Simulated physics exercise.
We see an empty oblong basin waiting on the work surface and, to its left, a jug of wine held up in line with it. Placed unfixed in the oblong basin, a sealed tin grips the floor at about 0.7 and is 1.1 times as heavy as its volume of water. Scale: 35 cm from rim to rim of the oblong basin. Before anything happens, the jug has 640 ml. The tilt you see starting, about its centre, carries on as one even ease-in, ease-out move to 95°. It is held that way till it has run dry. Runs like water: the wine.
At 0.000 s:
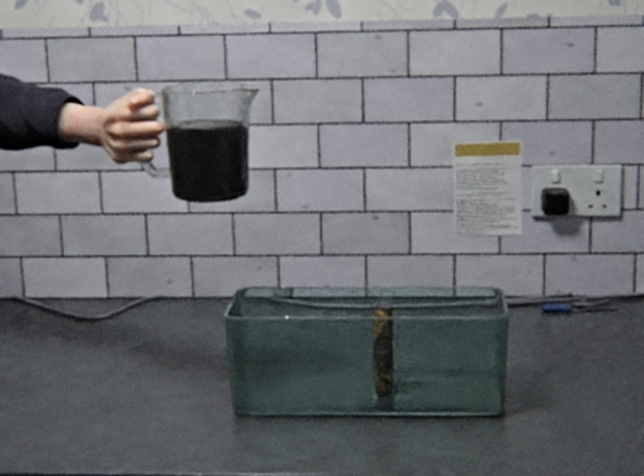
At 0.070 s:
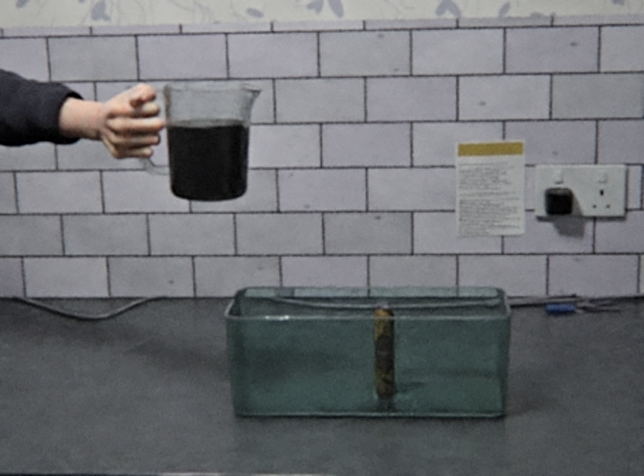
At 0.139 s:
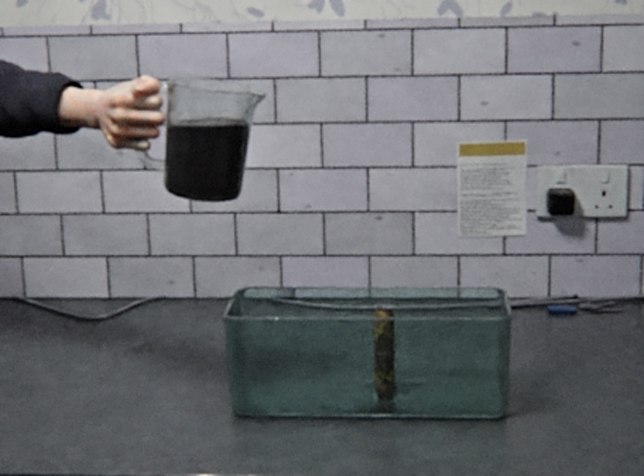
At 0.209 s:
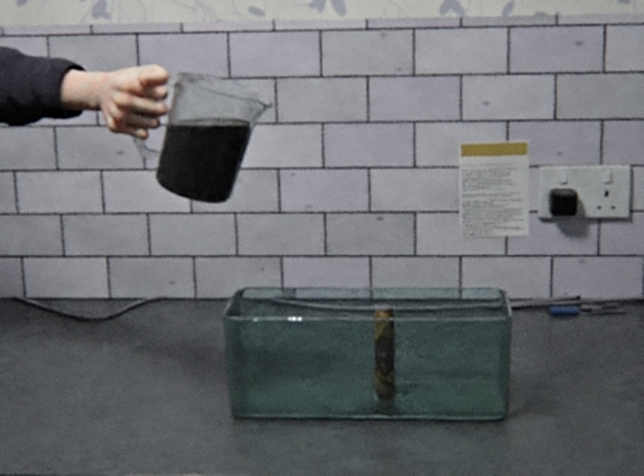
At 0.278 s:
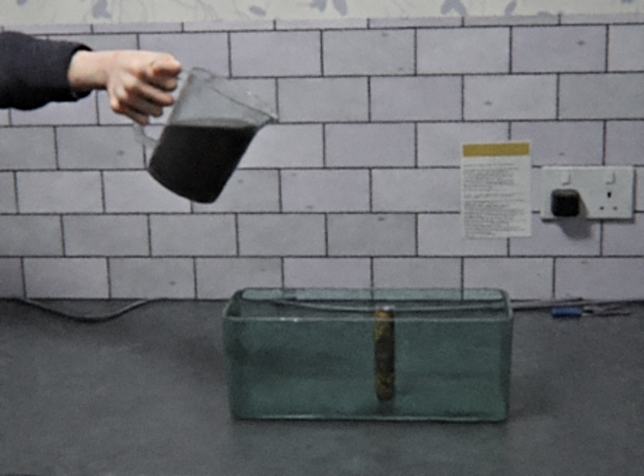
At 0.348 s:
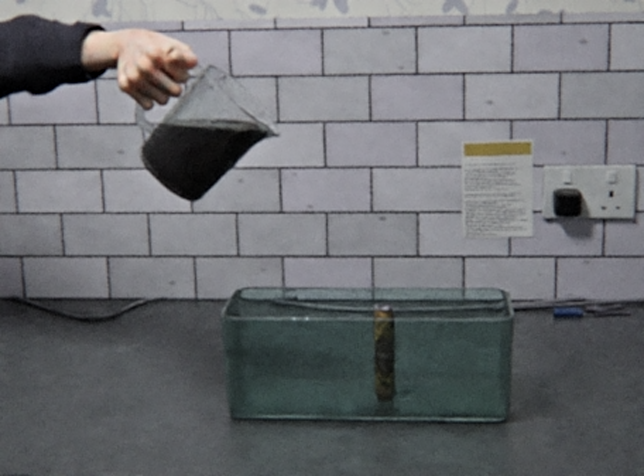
A hand held a clear jug of dark liquid above and to the left of an empty oblong glass basin on a grey worktop, then steadily tilted the jug over to the right.
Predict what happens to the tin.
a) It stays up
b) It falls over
b.
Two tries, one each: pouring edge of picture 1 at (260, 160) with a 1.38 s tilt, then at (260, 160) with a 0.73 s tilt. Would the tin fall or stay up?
First it keeps standing; then it stays up.
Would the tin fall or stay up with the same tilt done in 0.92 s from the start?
In that case the tin stays vertical.
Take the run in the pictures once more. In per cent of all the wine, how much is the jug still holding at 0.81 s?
About 30 per cent.
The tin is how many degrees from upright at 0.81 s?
Tilt: Around 0 degrees.
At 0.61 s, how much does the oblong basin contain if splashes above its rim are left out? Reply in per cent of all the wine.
At that time the basin holds about 3 per cent of the liquid.
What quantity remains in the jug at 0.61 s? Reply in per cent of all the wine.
Close to 72 percent of the liquid remains at that time.
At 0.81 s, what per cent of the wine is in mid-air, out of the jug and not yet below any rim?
Airborne share: Near 30 %.
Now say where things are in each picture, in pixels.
The first frame shows tilt 0°; pouring edge (259, 88); surface from (170, 125) to (246, 124); the oblong basin's rim runs from (232, 304) to (505, 303); the tin's top is at (383, 310).
The second frame shows tilt 2°; pouring edge (262, 89); surface from (170, 124) to (247, 123).
The third frame shows tilt 8°; pouring edge (266, 94); surface from (171, 123) to (248, 123).
The fourth frame shows tilt 18°; pouring edge (273, 104); surface from (171, 125) to (252, 122).
The fifth frame shows tilt 30°; pouring edge (279, 118); surface from (165, 132) to (259, 125).
The sixth frame shows tilt 44°; pouring edge (280, 135); surface from (150, 138) to (268, 129).
Then, 0.61 s in, the tilt is 89° and 72 per cent is still to pour; the tin stands where it began.
Then, 0.81 s in, the tilt is 95° and 31 per cent is still to pour; the tin stands where it began.
Then, 1.01 s in, the tilt is 95° and 12 per cent is still to pour; the tin stands 2 cm from where it began.
Then, 1.23 s in, the tilt is 95° and 4 per cent is still to pour; the tin leans 20°.
Finally, the tin lies on its side.
